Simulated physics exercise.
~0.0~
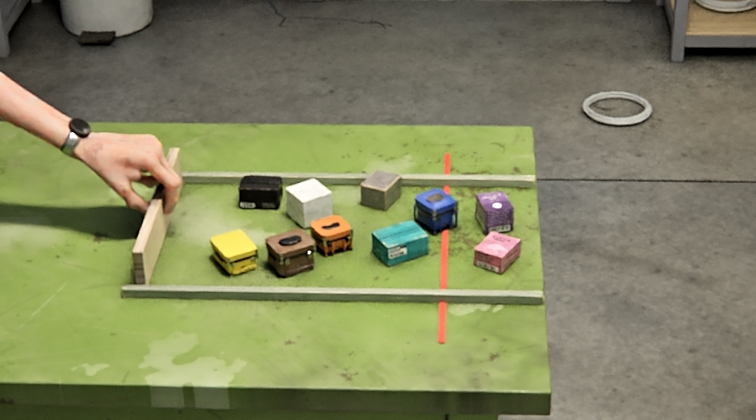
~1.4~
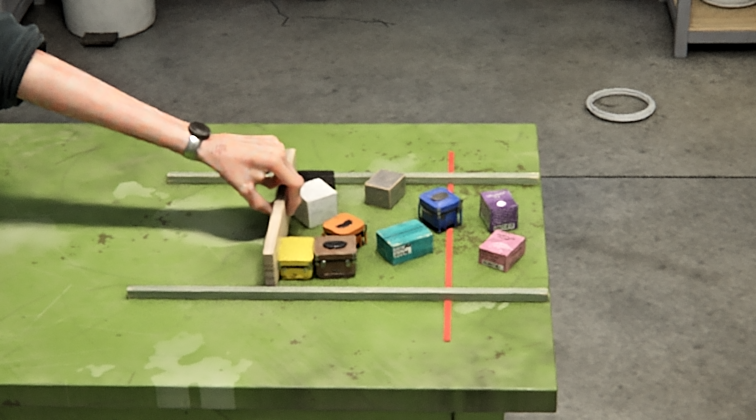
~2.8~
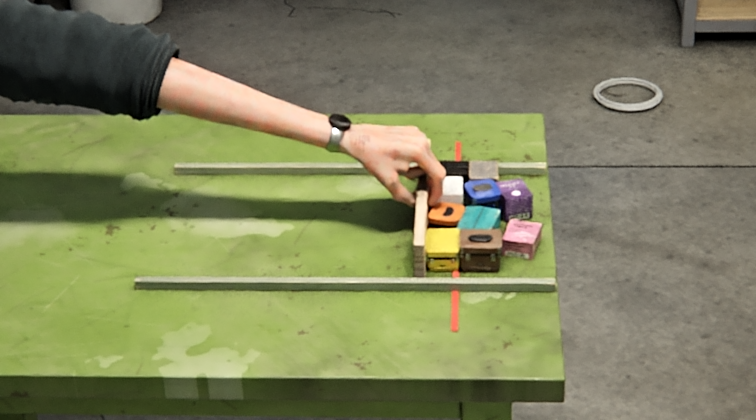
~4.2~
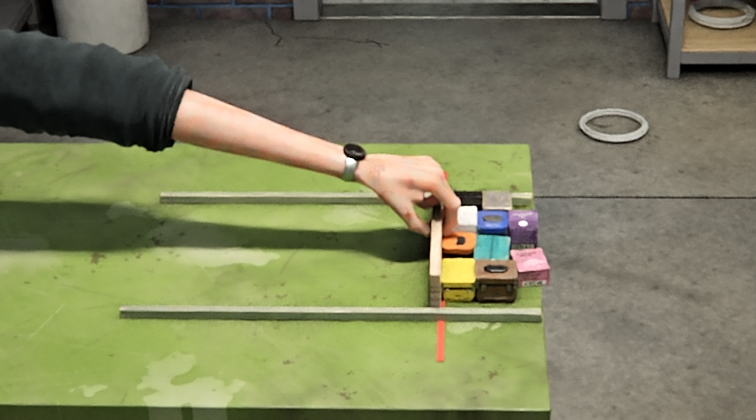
On a green tabletop, a hand slid an upright wooden board to the right between two strips, gathering the scattered colourful little boxes and blocks into a tight cluster, and stopped around the red tape with none of them fallen off the end.
